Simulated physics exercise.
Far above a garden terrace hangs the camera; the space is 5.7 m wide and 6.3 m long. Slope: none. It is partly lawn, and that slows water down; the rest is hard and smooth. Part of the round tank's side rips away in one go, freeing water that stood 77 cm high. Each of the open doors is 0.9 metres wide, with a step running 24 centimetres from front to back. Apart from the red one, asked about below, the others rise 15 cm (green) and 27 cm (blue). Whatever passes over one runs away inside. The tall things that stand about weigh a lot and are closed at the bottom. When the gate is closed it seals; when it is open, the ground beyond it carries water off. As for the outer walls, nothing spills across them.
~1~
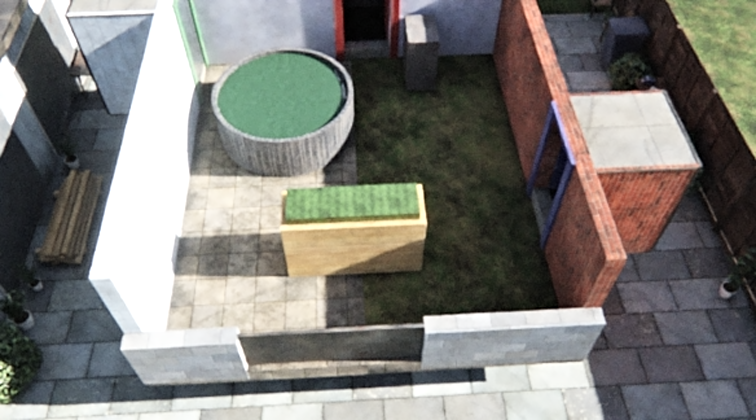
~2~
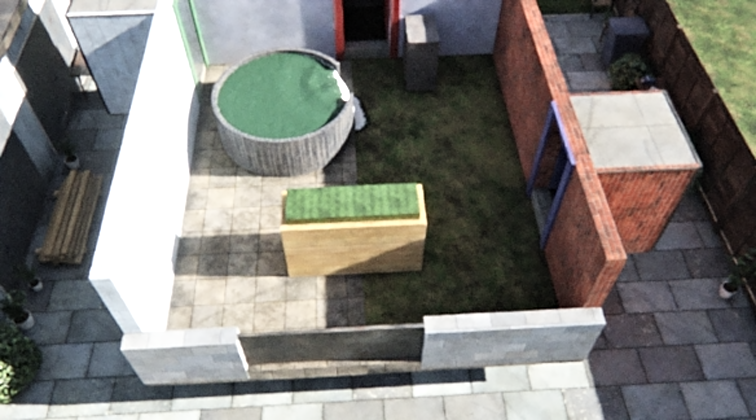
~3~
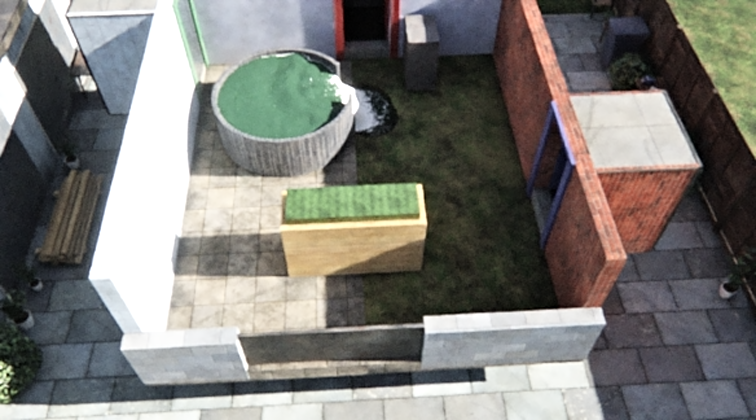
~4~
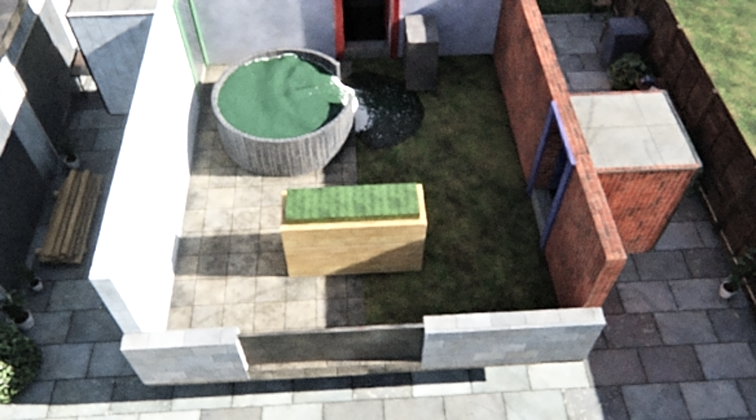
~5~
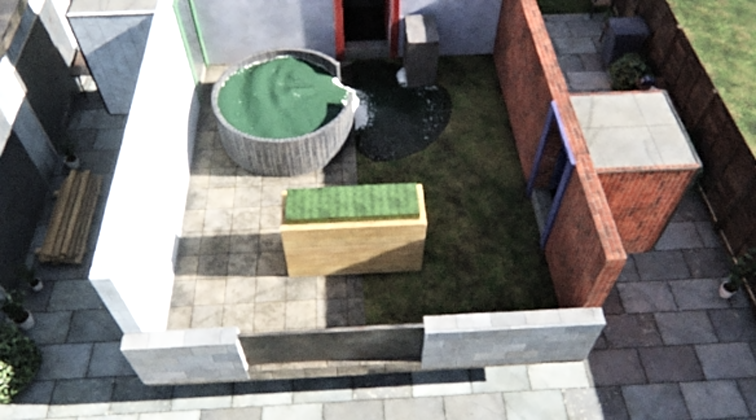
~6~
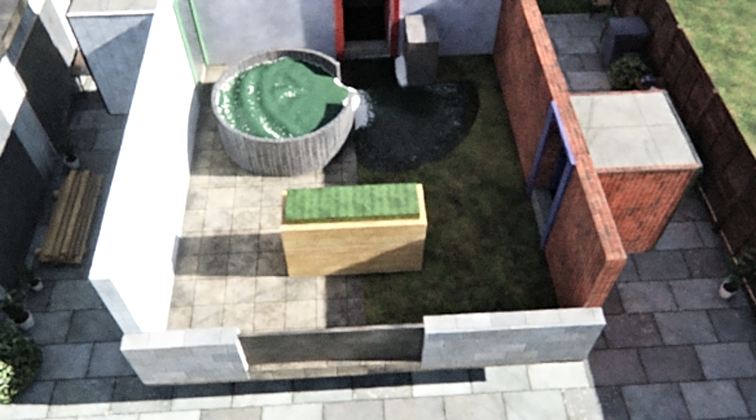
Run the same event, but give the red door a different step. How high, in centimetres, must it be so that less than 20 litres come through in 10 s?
It must be about 21 cm high.
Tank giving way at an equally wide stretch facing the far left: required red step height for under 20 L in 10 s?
Minimum height: Approx. 11.0 cm.
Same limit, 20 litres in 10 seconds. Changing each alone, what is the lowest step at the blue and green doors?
You'd want about 6.5 centimetres at blue and about 12.0 centimetres at green.
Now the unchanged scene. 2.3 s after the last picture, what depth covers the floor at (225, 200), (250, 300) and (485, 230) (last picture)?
Approx. 0 / 0 / 4 cm.
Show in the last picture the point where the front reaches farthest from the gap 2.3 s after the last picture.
Lab note: Front tip approx. (539, 253).
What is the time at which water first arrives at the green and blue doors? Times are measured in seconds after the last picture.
Arrival times - green 2.2 seconds, blue 1.8 seconds.
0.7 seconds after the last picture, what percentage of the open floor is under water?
Approximately 25 % of it.
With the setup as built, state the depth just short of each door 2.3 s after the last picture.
Before green it's 9 cm, before blue 8 cm, before red 18 cm.
Then, 0.7 s after the last picture water covers 25 % of the floor, deepest (38 cm) near (399, 62); 25 cm at the red door, 0 litres in over its 25 cm step.
Then, 2.3 s after the last picture water covers 45 % of the floor, deepest (27 cm) near (402, 87); 18 cm at the red door, 6 litres in over its 25 cm step.
Then, 9.3 s after the last picture water covers 100 % of the floor, deepest (18 cm) near (172, 292); 9 cm at the red door, 6 litres in over its 25 cm step.
At the red door as built, the water peaked near 25 cm, 0.7 s after the last picture.
With a step of 17 cm, 47 litres would have come in within the 10 s; with 23 cm, 13 litres. So under 20 litres takes about 21 cm.
